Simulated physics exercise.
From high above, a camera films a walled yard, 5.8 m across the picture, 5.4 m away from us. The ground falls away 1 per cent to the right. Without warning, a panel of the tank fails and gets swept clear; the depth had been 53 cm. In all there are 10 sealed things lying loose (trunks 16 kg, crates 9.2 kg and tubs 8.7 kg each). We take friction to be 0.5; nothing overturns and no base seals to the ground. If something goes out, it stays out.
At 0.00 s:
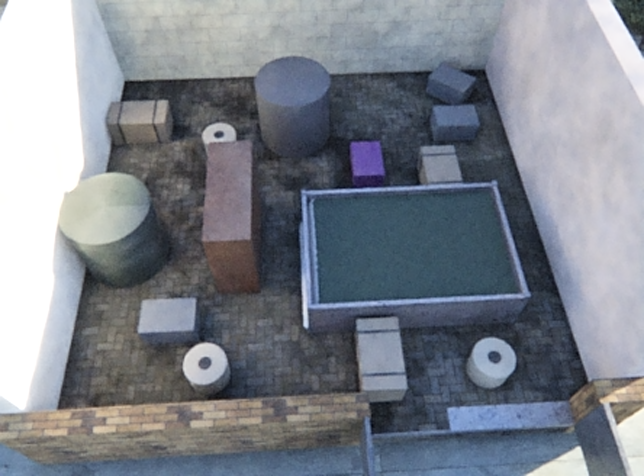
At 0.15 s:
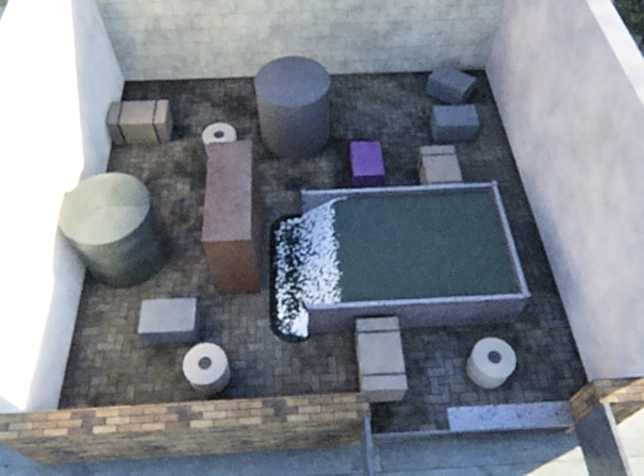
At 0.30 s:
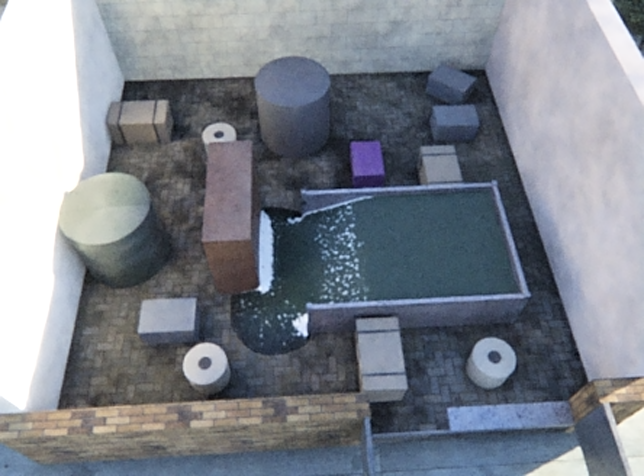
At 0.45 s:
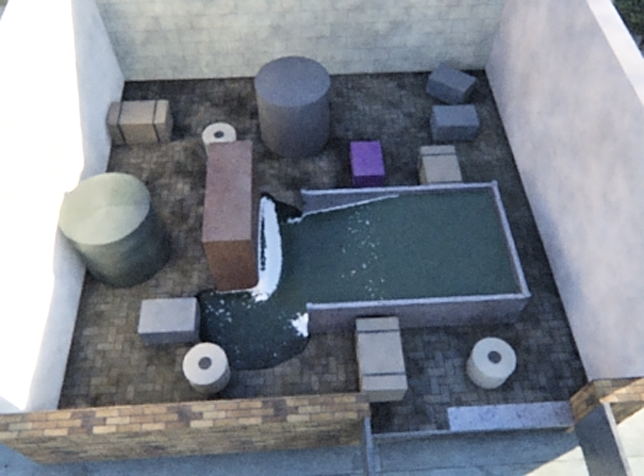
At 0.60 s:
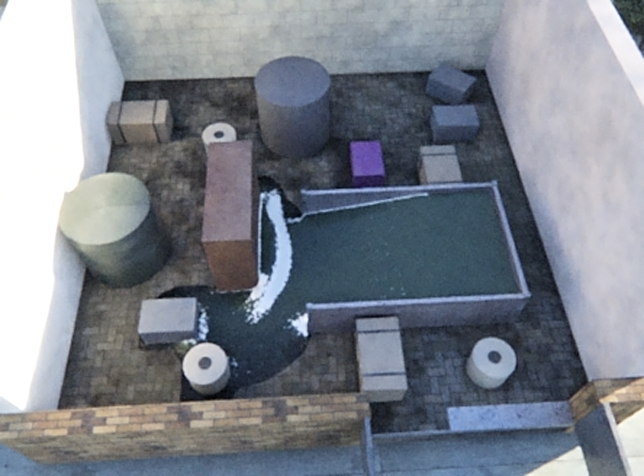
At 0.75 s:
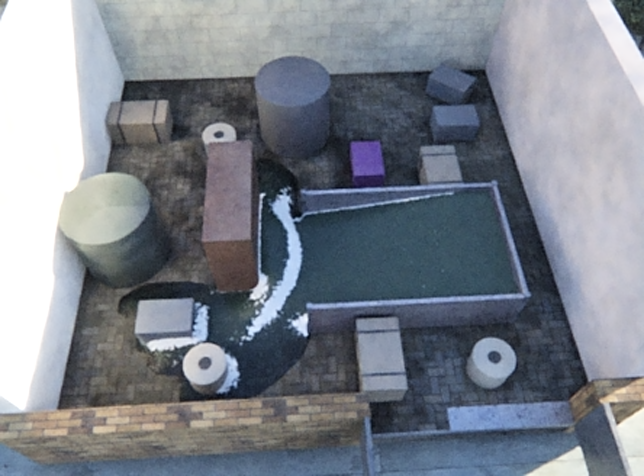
A rectangular tank of dark green water stands right of centre in a walled, brick-paved yard, seen from high above by a still camera. Around it sit a tall reddish-brown block, a grey cylinder behind, a pale green one at left, a small purple crate, and scattered boxes and pale round tubs. The tank's left side opens and foaming water pours out, strikes the brown block, and spreads around the grey box and tub at lower left, while the objects stay put.
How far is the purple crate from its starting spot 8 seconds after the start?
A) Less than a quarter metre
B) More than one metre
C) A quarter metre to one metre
A quarter metre to one metre.
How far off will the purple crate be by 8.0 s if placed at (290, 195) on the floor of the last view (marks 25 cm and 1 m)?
Outcome: It is taken a long way.
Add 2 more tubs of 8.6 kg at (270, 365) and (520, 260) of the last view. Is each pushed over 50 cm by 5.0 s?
So that's across the line and then behind the line.
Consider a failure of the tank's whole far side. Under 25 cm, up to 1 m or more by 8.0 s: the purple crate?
What happens next is that the purple crate gets swept a long way.
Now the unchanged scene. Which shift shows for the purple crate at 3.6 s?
I'd put it at around 60 cm.
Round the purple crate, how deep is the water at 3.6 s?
Somewhere close to 3 cm.
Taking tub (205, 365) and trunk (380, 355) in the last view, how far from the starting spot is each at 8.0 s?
Taking them in turn, the shifts are 250 cm and 140 cm.
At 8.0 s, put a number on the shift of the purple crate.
I'd say close to 60 centimetres.
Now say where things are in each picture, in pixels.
In the first frame, the purple crate at (367, 158), on the bottom; 3.4 m2 under water; 0 of 10 have shifted.
In the second frame, the purple crate at (367, 158), on the bottom; 4.2 m2 under water; 0 of 10 have shifted.
In the third frame, the purple crate at (367, 158) rests on the ground; water covers 4.7 m2; 0 of 10 have shifted.
In the fourth frame, the purple crate at (367, 158) rests on the ground; 5.2 m2 under water; 0 of 10 have shifted.
In the fifth frame, the purple crate at (367, 158) rests on the ground; water covers 5.8 m2; 0 of 10 have shifted.
In the sixth frame, the purple crate at (367, 158) rests on the ground; water covers 6.7 m2; 0 of 10 have shifted.
After 1.6 s the purple crate is near (367, 158), 0.0 m from its start, aground; 0 of 10 are out; 2 afloat.
After 3.6 s the purple crate is near (405, 177), 0.6 m from its start, aground; 0 of 10 are out; 2 afloat.
After 5.6 s the purple crate is near (405, 178), 0.6 m from its start, afloat; 0 of 10 are out; 7 afloat.
After 8.0 s the purple crate is near (404, 178), 0.6 m from its start, aground; 0 of 10 are out; 5 afloat.
